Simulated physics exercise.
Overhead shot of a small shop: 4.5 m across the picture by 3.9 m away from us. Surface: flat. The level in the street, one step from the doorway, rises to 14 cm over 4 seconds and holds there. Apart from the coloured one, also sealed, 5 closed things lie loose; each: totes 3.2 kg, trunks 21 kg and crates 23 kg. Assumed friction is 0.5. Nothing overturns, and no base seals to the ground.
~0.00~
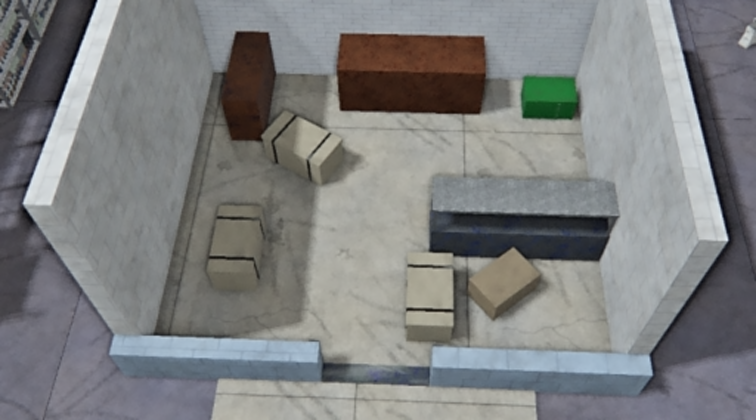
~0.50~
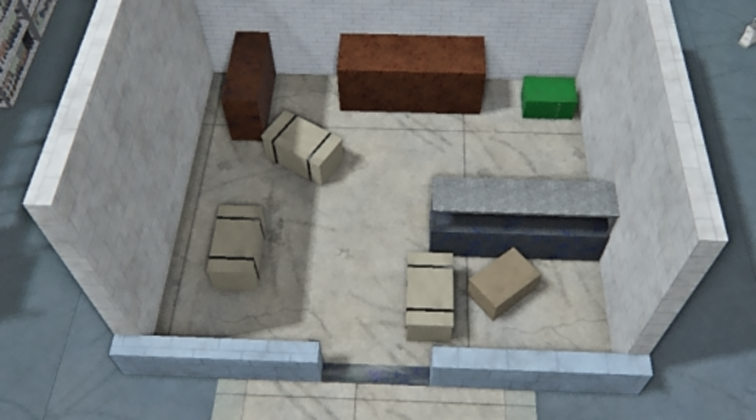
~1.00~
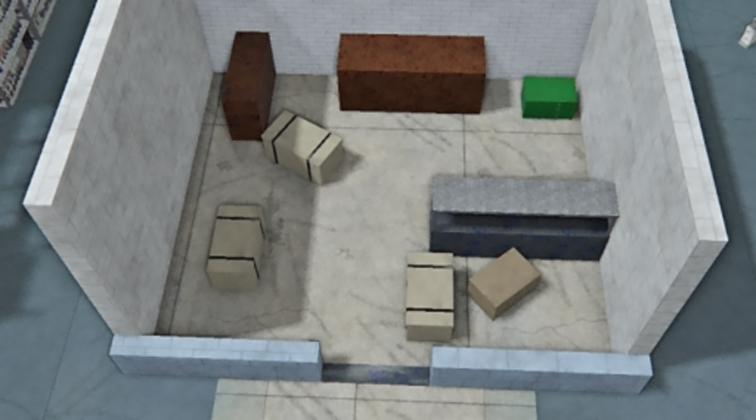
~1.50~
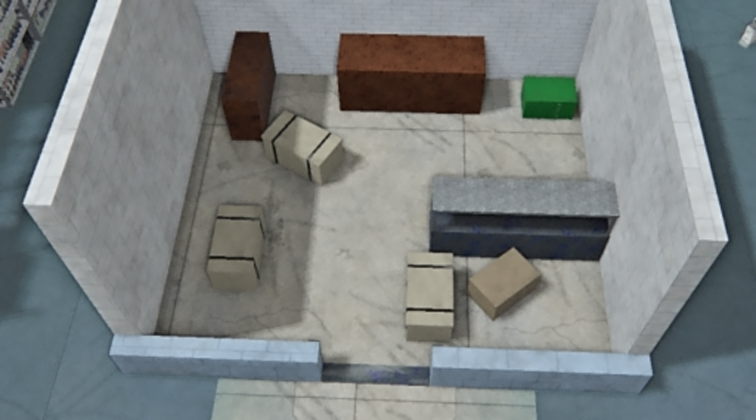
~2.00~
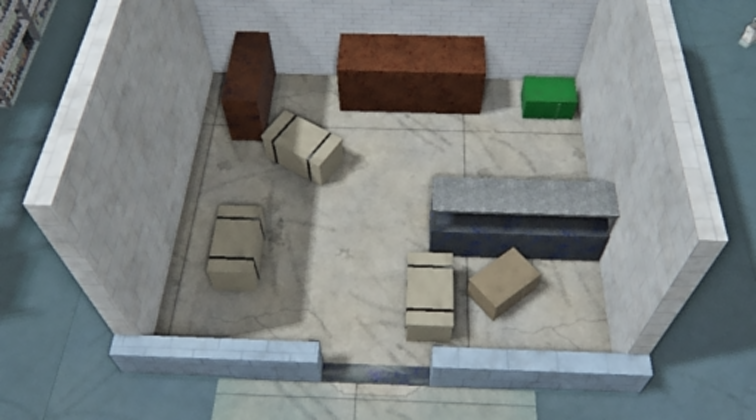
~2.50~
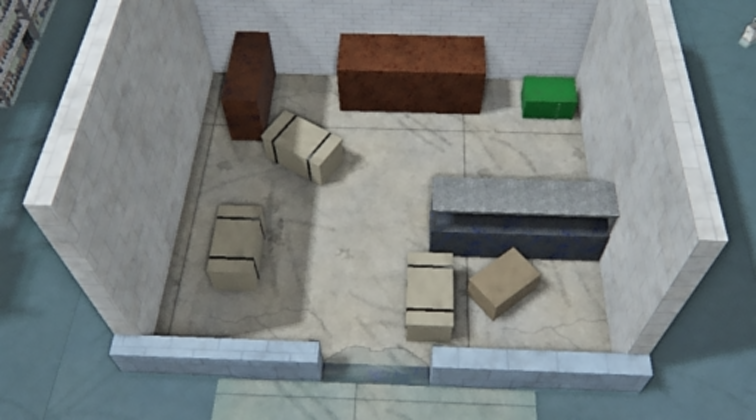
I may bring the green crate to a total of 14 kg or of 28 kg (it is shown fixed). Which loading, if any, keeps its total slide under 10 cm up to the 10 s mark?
The lower one.
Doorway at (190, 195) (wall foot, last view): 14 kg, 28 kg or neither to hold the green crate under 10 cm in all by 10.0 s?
That way, the small mass suffices.
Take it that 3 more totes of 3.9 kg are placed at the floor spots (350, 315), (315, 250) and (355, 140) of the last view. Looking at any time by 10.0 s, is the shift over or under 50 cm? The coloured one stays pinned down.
Order as asked: Goes beyond / goes beyond / goes beyond.
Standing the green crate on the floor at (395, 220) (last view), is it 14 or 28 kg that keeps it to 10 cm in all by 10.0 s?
The answer: You need the heavier weight.
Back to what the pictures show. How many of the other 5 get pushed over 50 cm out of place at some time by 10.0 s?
That makes 0.
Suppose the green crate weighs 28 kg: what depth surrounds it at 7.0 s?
0 cm, roughly.
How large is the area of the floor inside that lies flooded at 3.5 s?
The covered patch comes to about 1.0 m2.
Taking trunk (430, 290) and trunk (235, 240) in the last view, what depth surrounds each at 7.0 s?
Depth approx. 4 cm / 2 cm.
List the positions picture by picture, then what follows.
The green crate at (551, 89) rests on the ground; 0.0 m2 under water; 0 of 6 have shifted, in the first frame.
The green crate at (551, 89) rests on the ground; 0.0 m2 under water; 0 of 6 have shifted, in the second frame.
The green crate at (551, 89) rests on the ground; water covers 0.0 m2; 0 of 6 have shifted, in the third frame.
The green crate at (551, 89), on the bottom; 0.0 m2 under water; 0 of 6 have shifted, in the fourth frame.
The green crate at (551, 89), on the bottom; 0.0 m2 under water; 0 of 6 have shifted, in the fifth frame.
The green crate at (551, 89), on the bottom; water covers 0.1 m2; 0 of 6 have shifted, in the sixth frame.
After 3.5 s the green crate would be 0 cm from its start with 14 kg and 0 cm from its start with 28 kg; 0 cm of water round it then.
After 4.5 s the green crate would be 0 cm from its start with 14 kg and 0 cm from its start with 28 kg; 0 cm of water round it then.
After 7.0 s the green crate would be 0 cm from its start with 14 kg and 0 cm from its start with 28 kg; 0 cm of water round it then.
After 10.0 s the green crate would be 0 cm from its start with 14 kg and 0 cm from its start with 28 kg; 3 cm of water round it then.
